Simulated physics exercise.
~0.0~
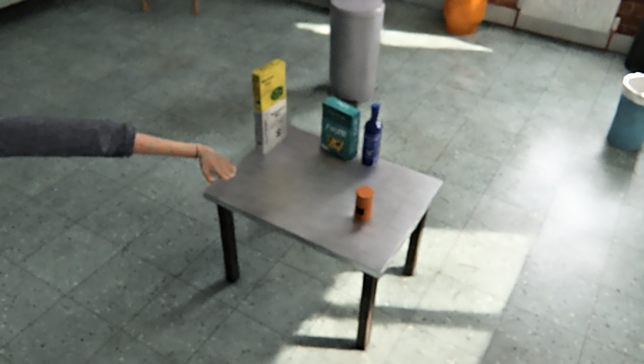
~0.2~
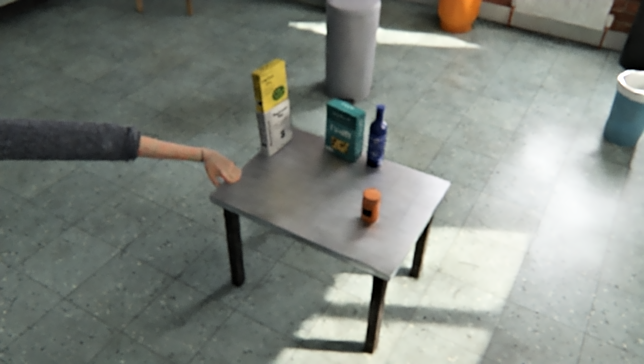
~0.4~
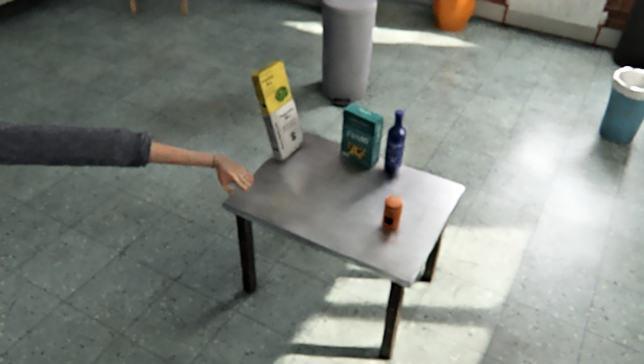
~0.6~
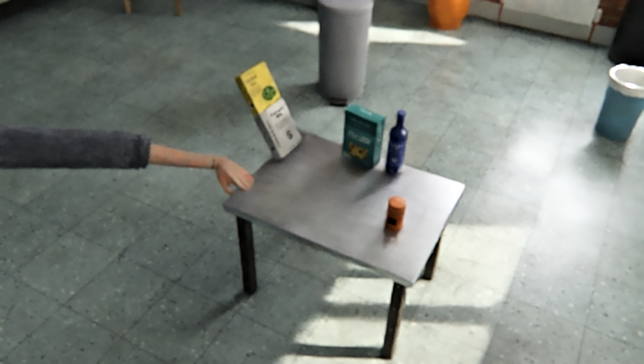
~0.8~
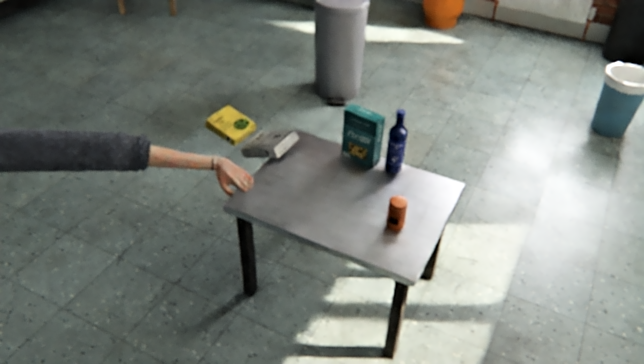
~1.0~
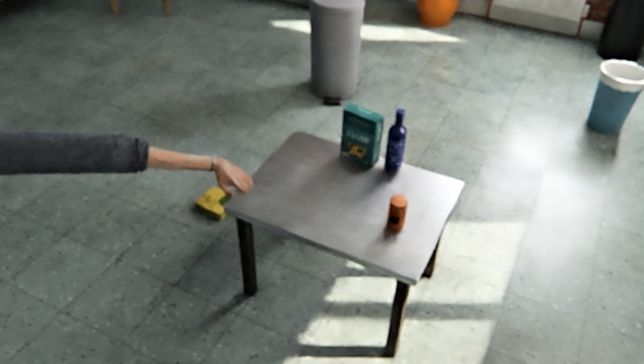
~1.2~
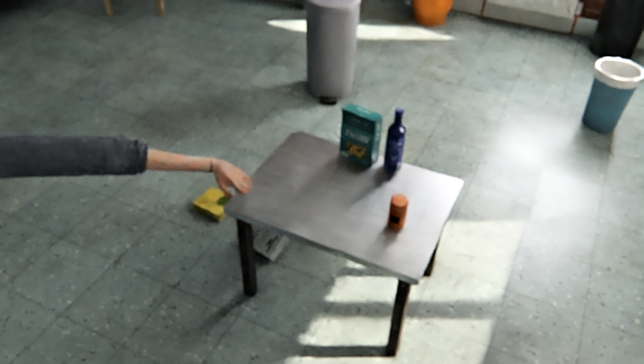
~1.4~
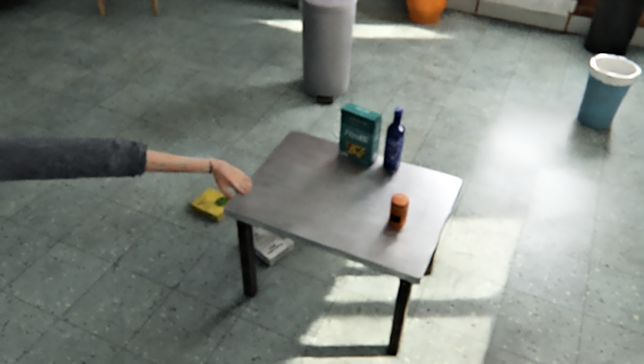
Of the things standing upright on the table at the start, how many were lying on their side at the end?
Two of them were lying on their side at the end, the white packet and the yellow packet.
